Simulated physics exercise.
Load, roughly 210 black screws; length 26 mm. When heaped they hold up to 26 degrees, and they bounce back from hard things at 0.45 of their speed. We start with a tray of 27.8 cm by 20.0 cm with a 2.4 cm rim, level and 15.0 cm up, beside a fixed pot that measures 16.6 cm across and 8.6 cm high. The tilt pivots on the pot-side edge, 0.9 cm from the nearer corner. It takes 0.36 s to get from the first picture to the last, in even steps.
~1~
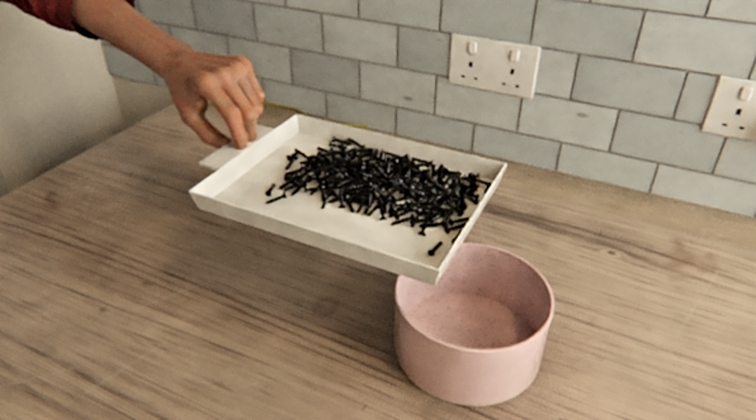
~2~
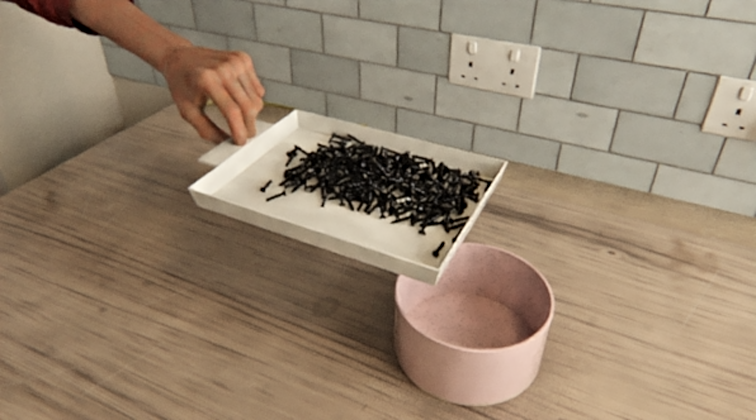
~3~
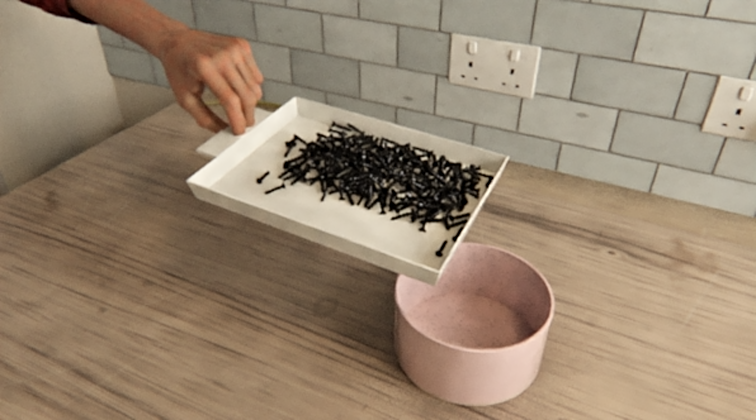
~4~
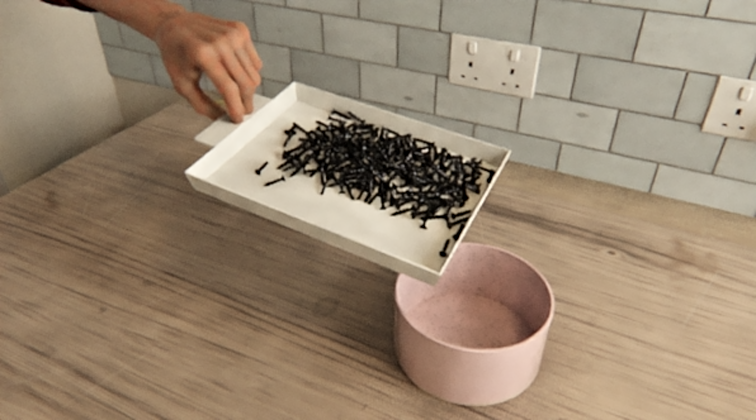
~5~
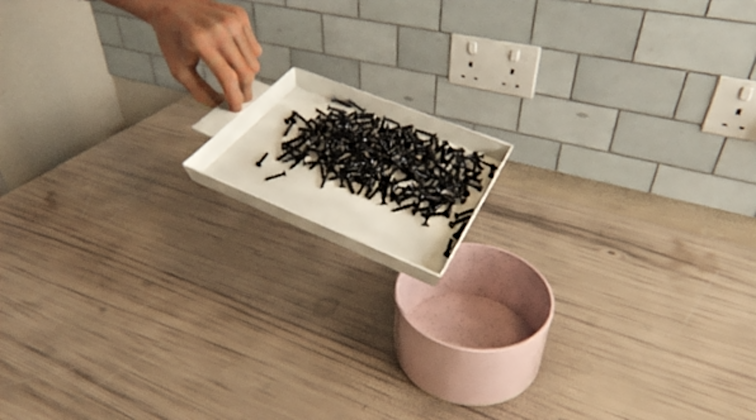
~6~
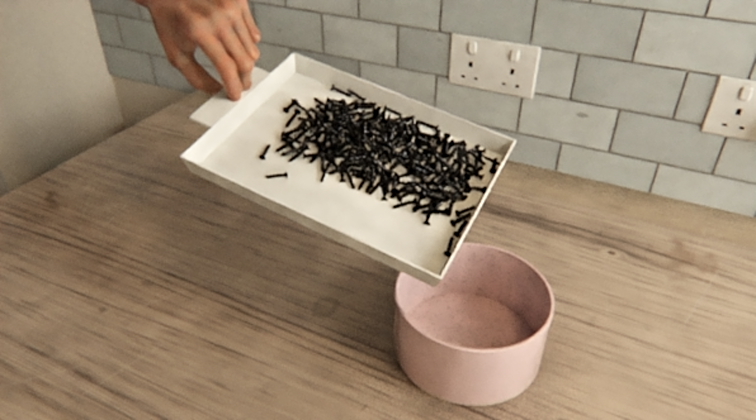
To begin with, a hand holds a shallow white tray of black screws nearly level, its right end over a pink pot on a wooden table. The hand then gradually raises the left end, tilting the tray toward the pot, while the screws stay heaped inside and shift only slightly.
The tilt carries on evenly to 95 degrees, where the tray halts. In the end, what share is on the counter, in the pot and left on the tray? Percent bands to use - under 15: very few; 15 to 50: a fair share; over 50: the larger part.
Counter - the larger part, pot - very few, left on the tray - very few.
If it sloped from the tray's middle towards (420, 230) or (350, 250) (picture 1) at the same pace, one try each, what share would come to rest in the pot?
First try: Around 60 percent; second try: Around 0 percent.
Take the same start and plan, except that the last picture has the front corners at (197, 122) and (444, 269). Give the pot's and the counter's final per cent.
Final per cent - pot 65, counter 35.
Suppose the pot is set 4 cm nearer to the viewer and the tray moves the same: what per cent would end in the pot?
Then roughly 55 percent would land in it.
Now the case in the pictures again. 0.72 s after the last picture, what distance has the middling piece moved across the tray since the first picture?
About 11 cm.
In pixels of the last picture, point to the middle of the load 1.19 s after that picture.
(442, 257) or thereabouts.
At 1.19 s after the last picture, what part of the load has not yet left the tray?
I'd say close to 85 per cent.
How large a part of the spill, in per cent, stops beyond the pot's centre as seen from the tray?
Some 80 per cent.
Then, 0.72 s after the last picture, tilt 53 degrees; the tray holds 100 %, the pot 0 %.
Then, 1.19 s after the last picture, tilt 78 degrees; the tray holds 85 %, the pot 0 %.
Then, 1.74 s after the last picture, tilt 95 degrees; the tray holds 0 %, the pot 5 %.
In the end, counter 95 %, pot 5 %, tray 0 %.
